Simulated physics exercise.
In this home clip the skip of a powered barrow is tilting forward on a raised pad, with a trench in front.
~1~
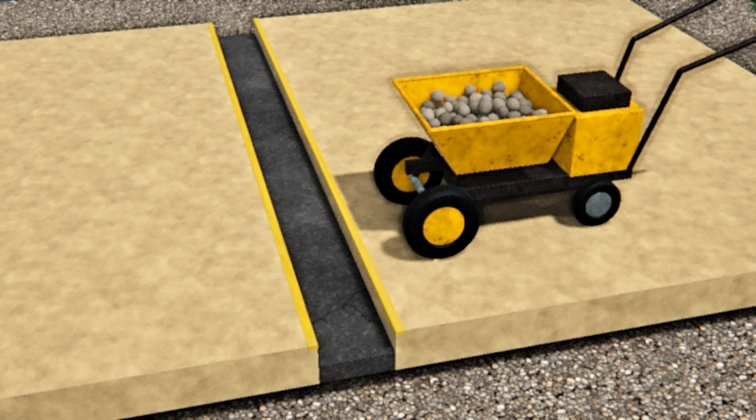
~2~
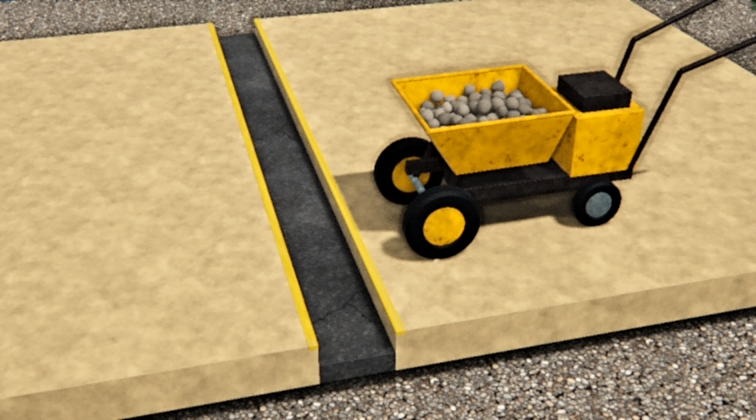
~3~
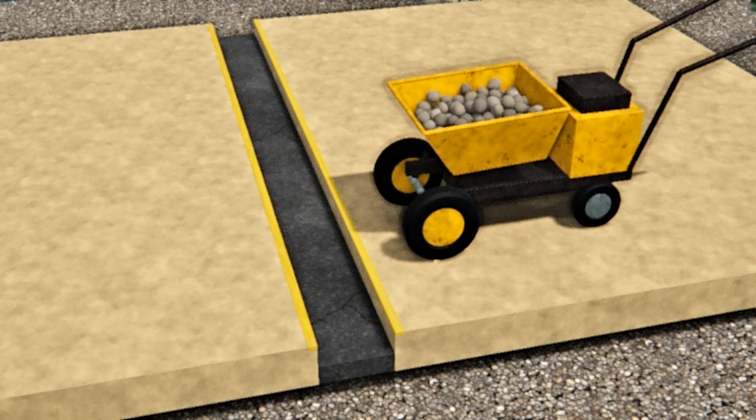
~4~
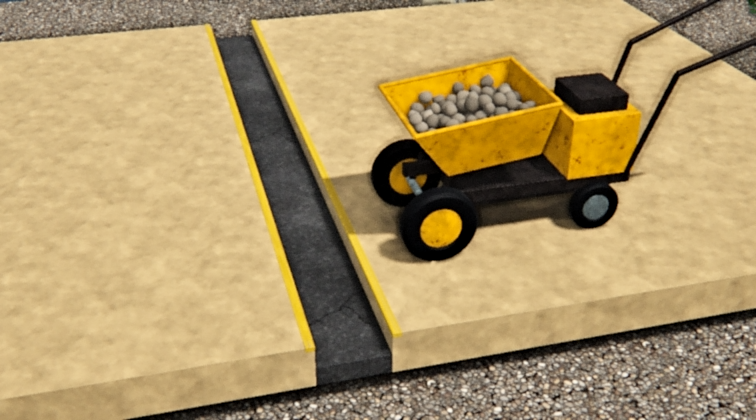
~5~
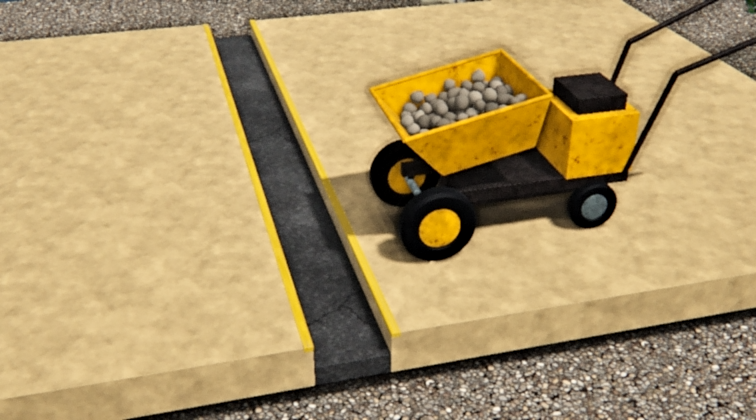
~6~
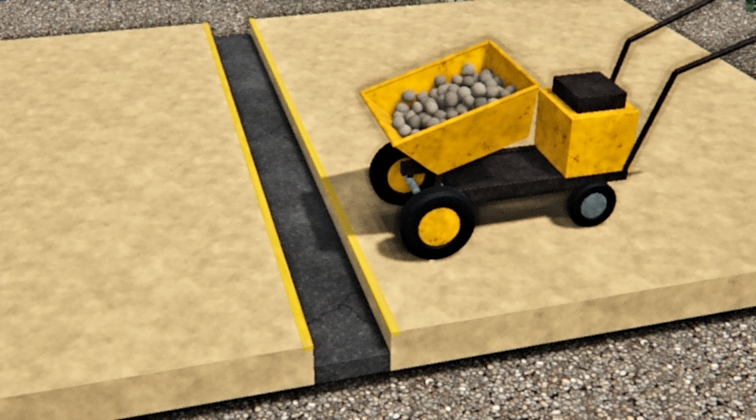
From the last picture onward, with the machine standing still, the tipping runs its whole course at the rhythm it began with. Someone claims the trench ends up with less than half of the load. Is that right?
The trench does get most of the load.
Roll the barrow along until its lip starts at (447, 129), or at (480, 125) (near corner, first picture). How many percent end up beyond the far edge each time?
About 10 percent the first time, about 0 percent the second.
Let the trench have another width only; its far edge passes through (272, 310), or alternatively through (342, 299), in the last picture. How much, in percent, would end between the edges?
The share would be 90 % first and 10 % second.
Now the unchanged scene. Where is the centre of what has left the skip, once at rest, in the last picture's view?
Close to (297, 250) in the last view.
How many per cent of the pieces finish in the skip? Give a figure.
I'd say around 0 per cent.
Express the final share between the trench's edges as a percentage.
It works out to roughly 70 percent of the load.
Just after the last frame, skip tipped steeply; every one in the skip.
A moment on, skip tipped right over; the larger part in the skip; about a tenth in or heaped over the trench; just a few beyond it; about a tenth falling.
Further on, skip tipped right over; roughly a quarter in the skip; roughly half in or heaped over the trench; roughly a quarter beyond it; just a few falling.
When it is over, skip tipped right over; roughly two thirds in or heaped over the trench; roughly a third beyond it.
